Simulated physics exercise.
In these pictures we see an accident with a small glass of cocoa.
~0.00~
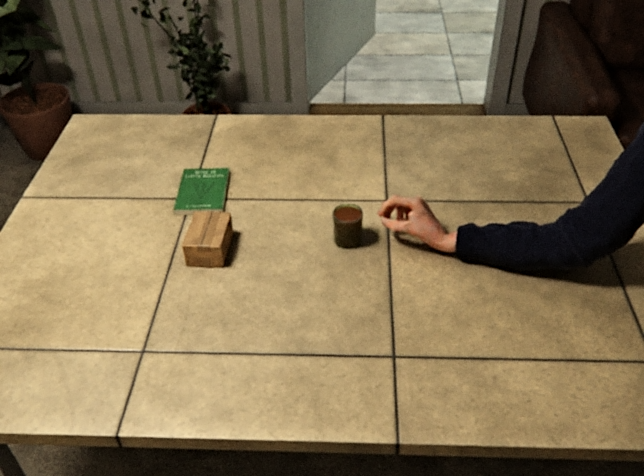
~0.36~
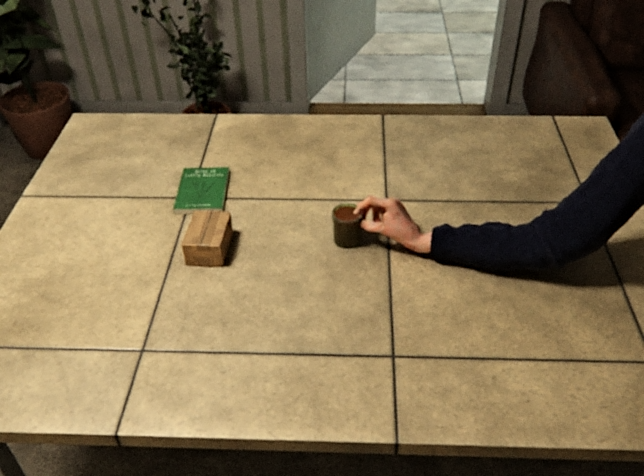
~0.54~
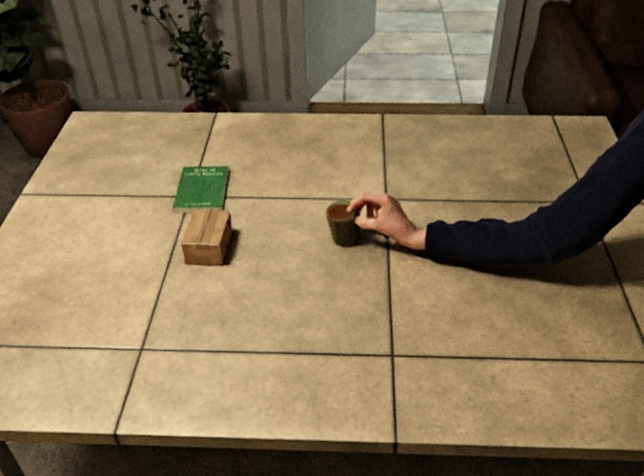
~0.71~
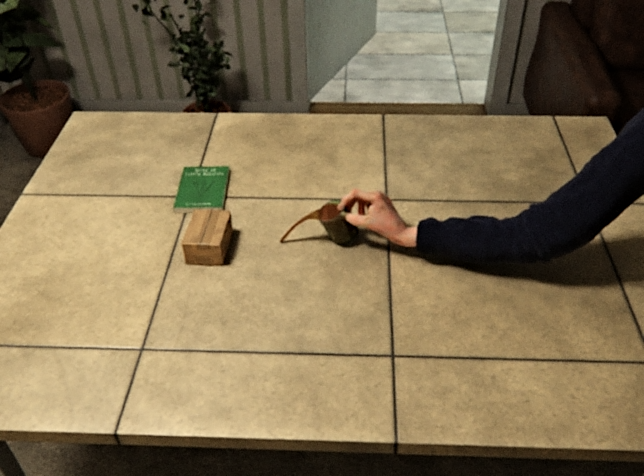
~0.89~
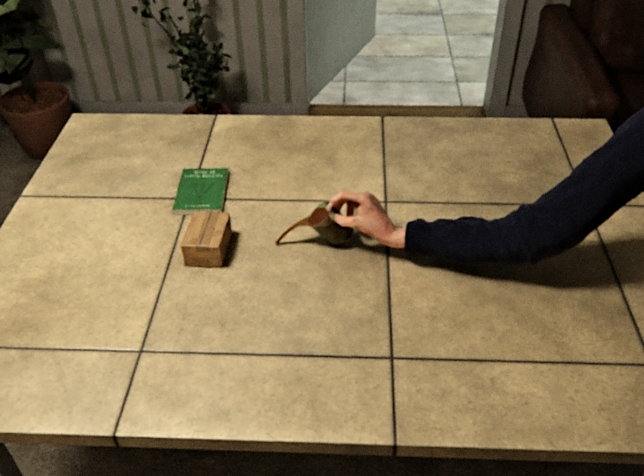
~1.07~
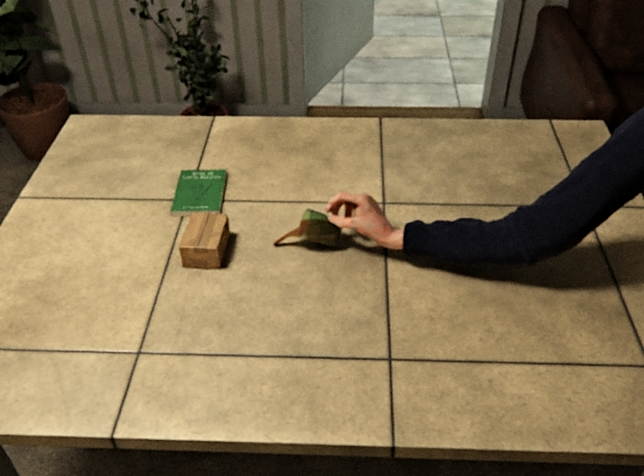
A hand in a dark sleeve reaches from the right to a small glass of cocoa and pushes it leftward, tilting it steeply as brown liquid pours out onto the tiled table, near a wooden box and a green notebook.
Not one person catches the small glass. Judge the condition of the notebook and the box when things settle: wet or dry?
When things settle, the notebook is wet; the box is wet.
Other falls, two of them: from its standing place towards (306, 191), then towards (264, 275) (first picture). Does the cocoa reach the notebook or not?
So first it gets caught, and after that it is missed.
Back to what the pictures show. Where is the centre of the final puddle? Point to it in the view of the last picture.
It settles with its centre at about (222, 260).
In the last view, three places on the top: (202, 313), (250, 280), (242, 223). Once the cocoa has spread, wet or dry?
Going in order, the first is covered by the spill, the second covered by the spill, and the third covered by the spill.
After 1.6 s, the puddle covers about as much as a plate; the notebook is wet; the box is wet.
After 2.3 s, the puddle covers about as much as a tray; the notebook is wet; the box is wet.
After 3.6 s, the puddle covers about as much as a tray; the notebook is wet; the box is wet.
